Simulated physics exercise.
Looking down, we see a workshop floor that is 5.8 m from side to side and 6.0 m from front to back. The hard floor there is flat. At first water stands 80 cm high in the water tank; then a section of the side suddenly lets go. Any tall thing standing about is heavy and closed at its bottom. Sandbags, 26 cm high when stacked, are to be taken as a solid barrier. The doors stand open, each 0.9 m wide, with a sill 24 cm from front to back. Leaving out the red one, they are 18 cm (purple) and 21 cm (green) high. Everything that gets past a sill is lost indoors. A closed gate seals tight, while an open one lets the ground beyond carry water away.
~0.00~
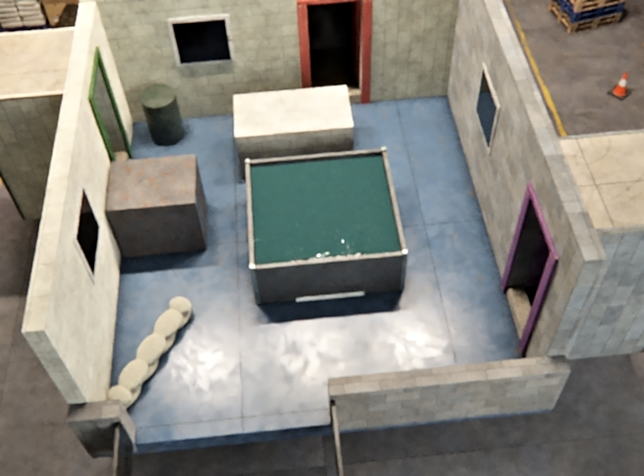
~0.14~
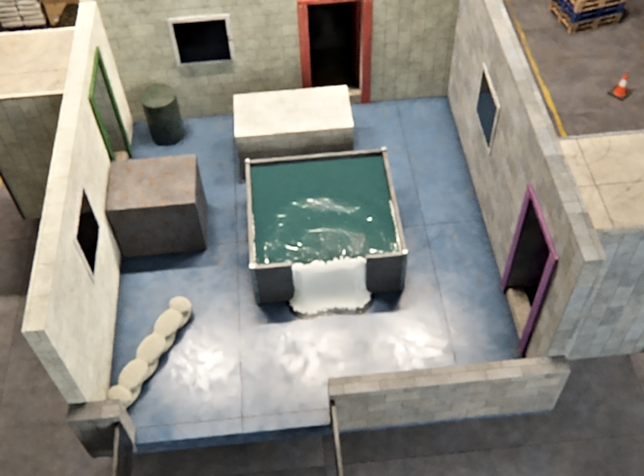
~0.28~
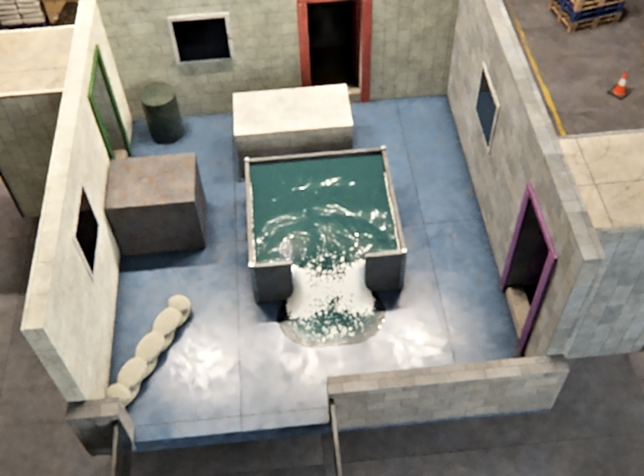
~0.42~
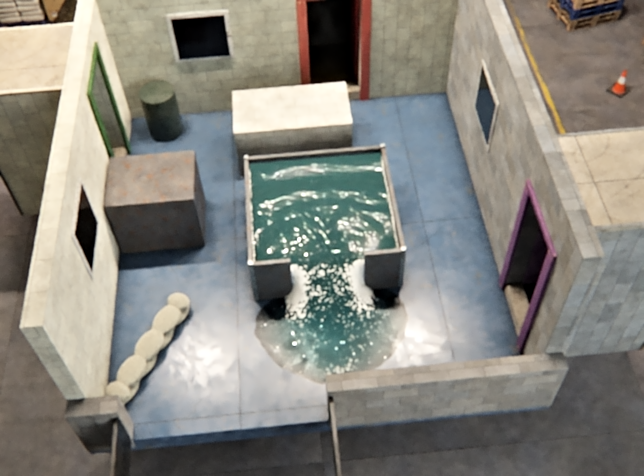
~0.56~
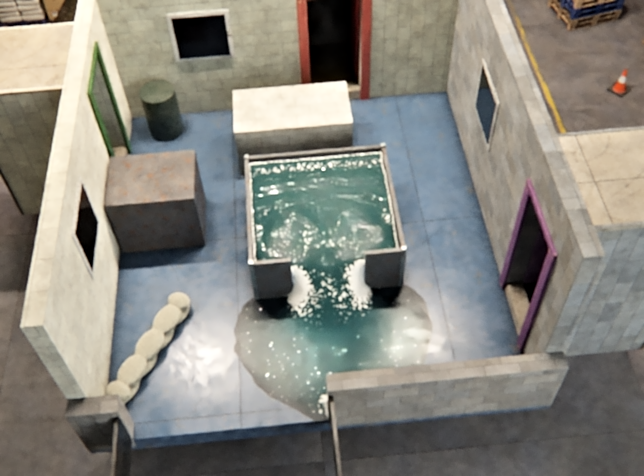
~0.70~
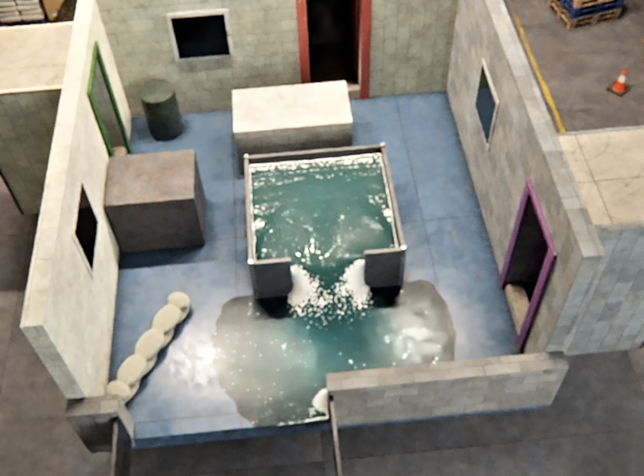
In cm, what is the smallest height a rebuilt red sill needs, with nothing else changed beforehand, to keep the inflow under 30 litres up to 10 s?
Close to 7.5 cm is just enough.
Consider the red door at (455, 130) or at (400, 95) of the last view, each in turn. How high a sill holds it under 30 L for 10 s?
In turn: Roughly 8.5 cm, roughly 12.5 cm.
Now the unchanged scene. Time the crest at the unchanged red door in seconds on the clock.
Roughly at 4.5 s.
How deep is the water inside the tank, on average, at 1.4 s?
Around 54 cm on average.
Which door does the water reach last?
It's the green door.
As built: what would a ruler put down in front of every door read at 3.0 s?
Purple door: 23 cm; red door: 0 cm; green door: 0 cm.
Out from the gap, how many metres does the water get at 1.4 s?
Roughly 3.2 metres.
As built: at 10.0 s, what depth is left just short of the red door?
About 10.0 centimetres.
After 1.4 s water covers 25 % of the floor, deepest (46 cm) near (345, 389); it has not reached the red door.
After 3.0 s water covers 45 % of the floor, deepest (32 cm) near (530, 382); it has not reached the red door.
After 10.0 s water covers 85 % of the floor, deepest (14 cm) near (182, 122); 10 cm at the red door, 0 litres in over its 21 cm sill.
At the red door as built, the water arrived by 4.2 s and peaked near 11 cm at 4.6 s.
With a sill of 6.5 cm, 41 litres would have come in within the 10 s; with 9 cm, 13 litres. So under 30 litres takes about 7.5 cm.
